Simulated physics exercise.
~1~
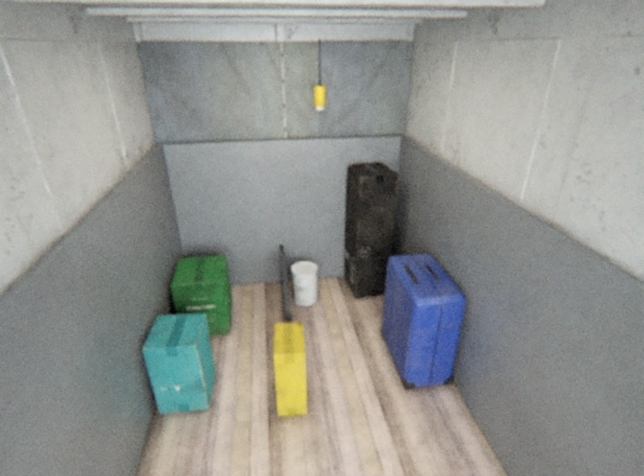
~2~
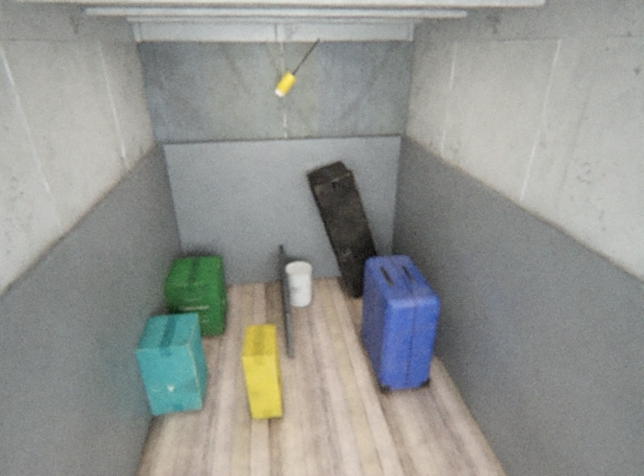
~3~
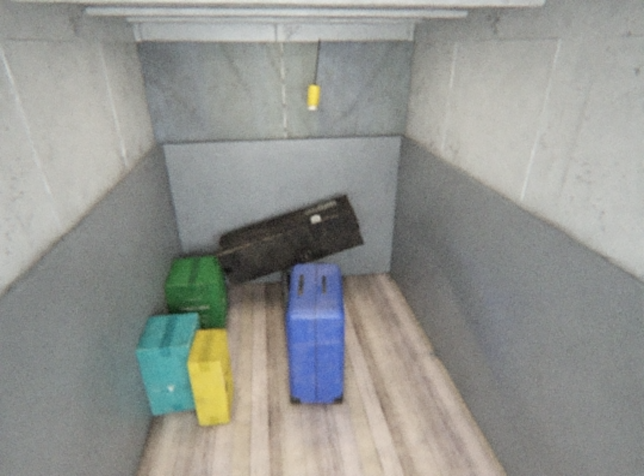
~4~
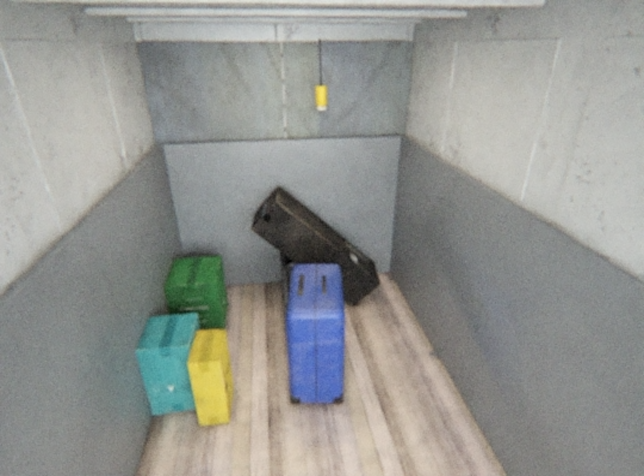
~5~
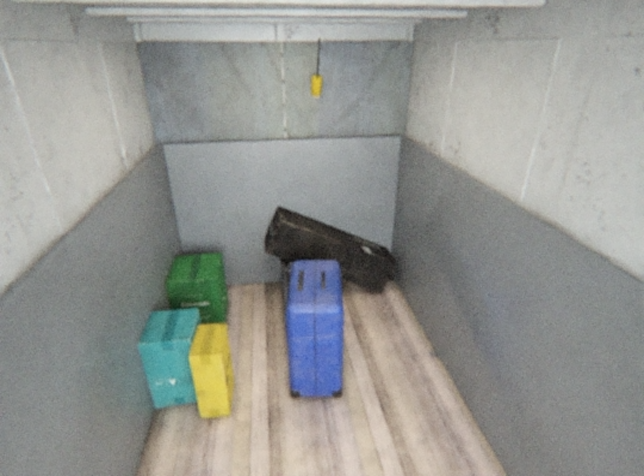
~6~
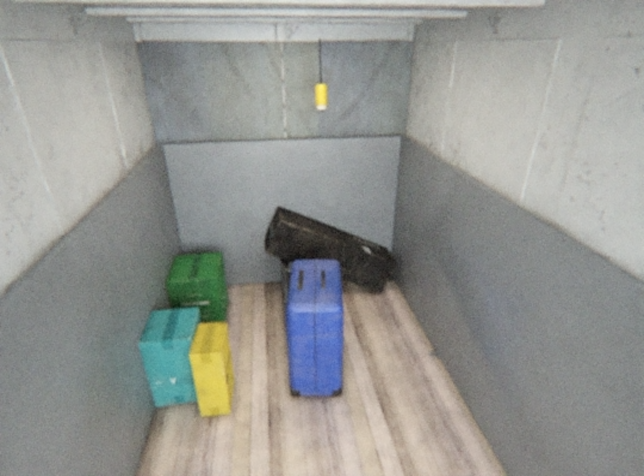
A tall black box topples behind a blue case that slides left and stays upright.
